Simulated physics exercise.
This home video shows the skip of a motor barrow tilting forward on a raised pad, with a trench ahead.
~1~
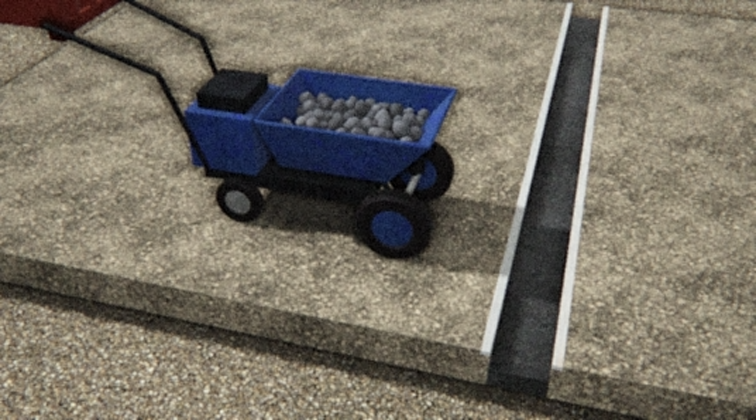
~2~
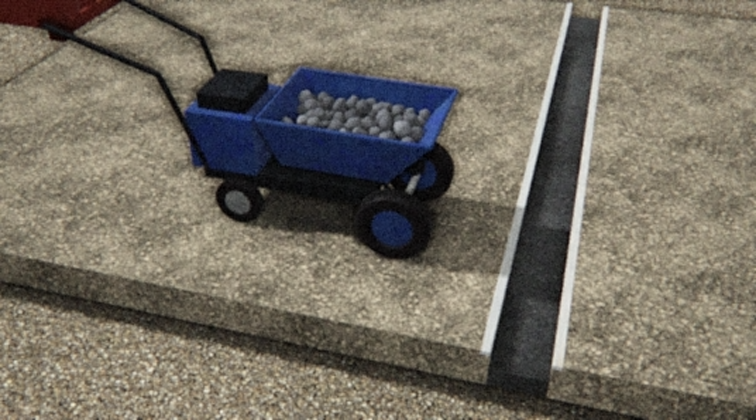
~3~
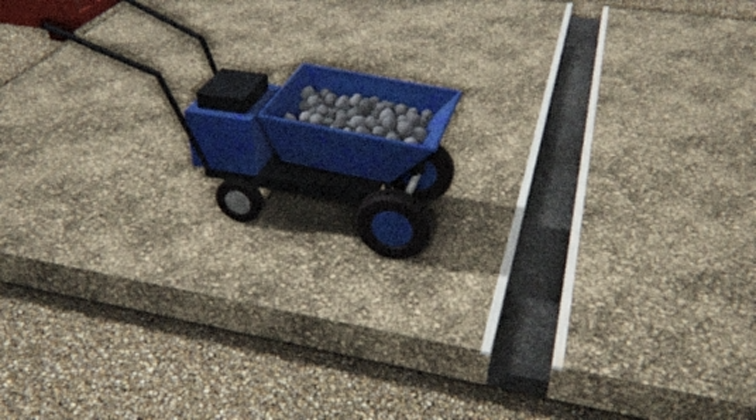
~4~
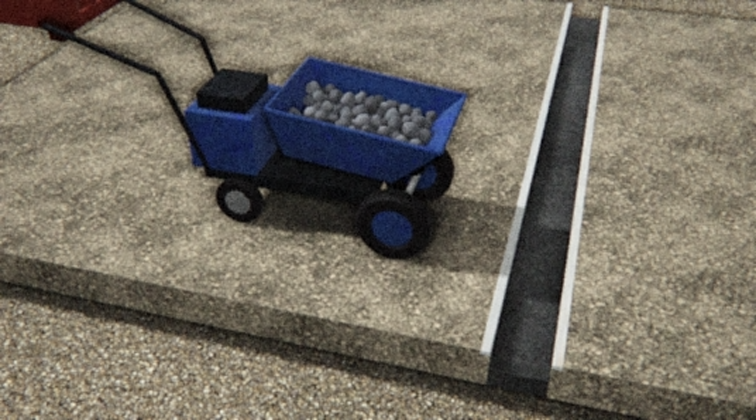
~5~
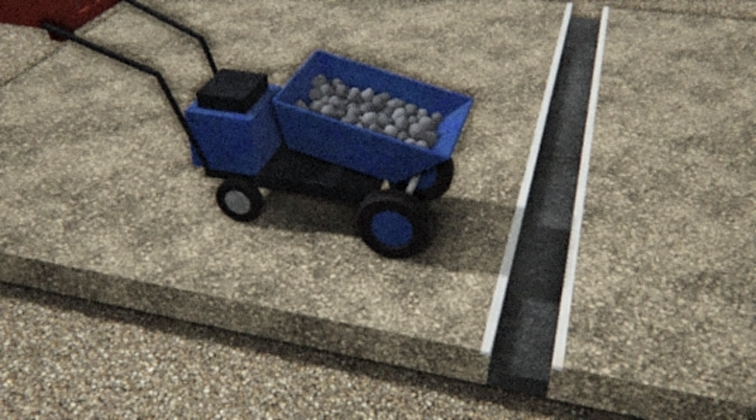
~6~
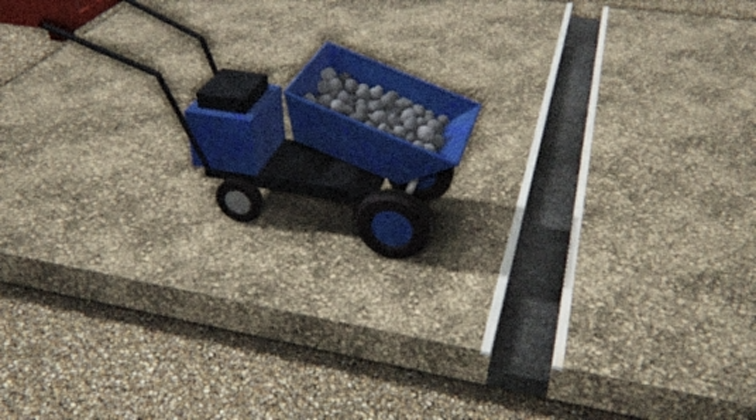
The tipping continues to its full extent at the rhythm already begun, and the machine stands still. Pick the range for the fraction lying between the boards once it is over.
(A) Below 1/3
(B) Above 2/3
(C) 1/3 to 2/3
Answer: B.
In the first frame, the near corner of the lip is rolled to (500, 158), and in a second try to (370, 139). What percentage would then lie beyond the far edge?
The first gives close to 90 per cent and the second 0 per cent.
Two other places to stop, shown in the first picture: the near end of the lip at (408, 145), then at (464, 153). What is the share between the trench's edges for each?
About 70 per cent for the first spot and about 50 per cent for the second.
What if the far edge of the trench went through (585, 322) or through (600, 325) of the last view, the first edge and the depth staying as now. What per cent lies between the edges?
About 90 and 90 per cent.
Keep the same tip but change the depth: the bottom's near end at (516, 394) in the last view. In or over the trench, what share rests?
Something like 100 %.
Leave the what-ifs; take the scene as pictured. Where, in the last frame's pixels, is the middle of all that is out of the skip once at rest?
Resting centre, last picture - approx. (541, 251).
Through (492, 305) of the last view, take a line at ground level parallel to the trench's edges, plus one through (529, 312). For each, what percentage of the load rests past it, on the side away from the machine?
Around 90 per cent for the first, around 50 per cent for the second.
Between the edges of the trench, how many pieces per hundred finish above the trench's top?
I'd put it near 35 in a hundred.
Just after the last frame, skip tipped steeply; every one in the skip.
A moment on, skip tipped right over; the larger part in the skip; just a few short of the trench; about a tenth in or heaped over the trench; about a tenth falling.
Further on, skip tipped right over; about a tenth in the skip; about a tenth short of the trench; the larger part in or heaped over the trench; about a tenth beyond it.
When it is over, skip tipped right over; just a few in the skip; about a tenth short of the trench; the larger part in or heaped over the trench; about a tenth beyond it.
